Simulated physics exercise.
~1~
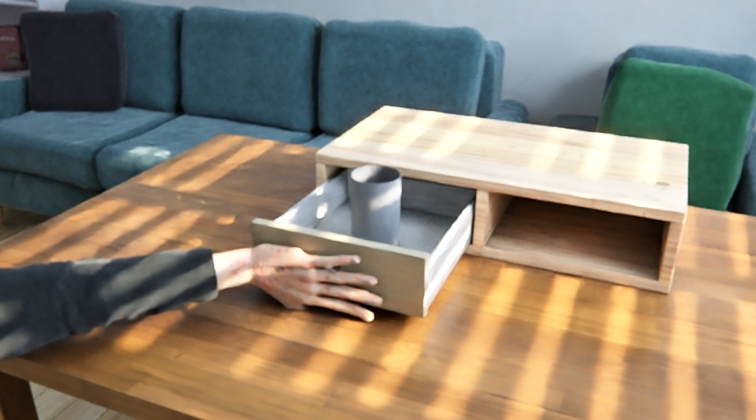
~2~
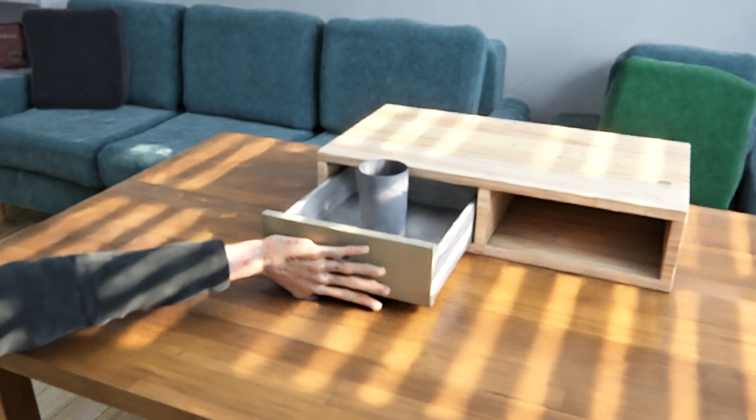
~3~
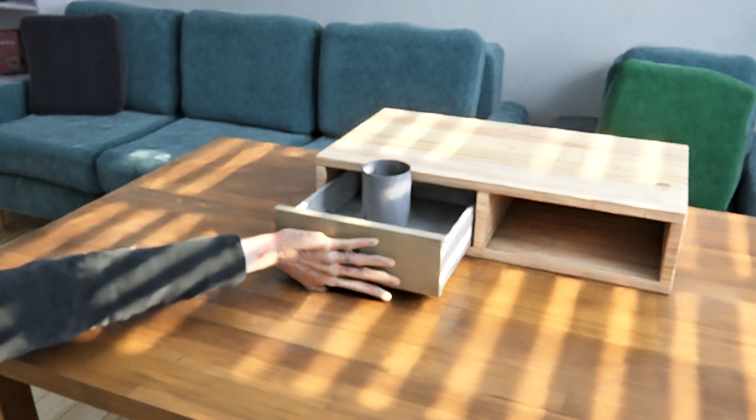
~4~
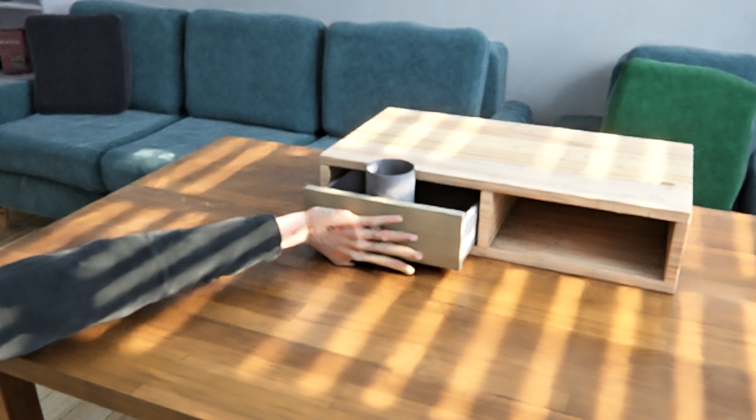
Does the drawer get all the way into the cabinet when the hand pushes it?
No, the drawer does not close. It ends still partly open, with the grey beaker standing upright and showing above its front.
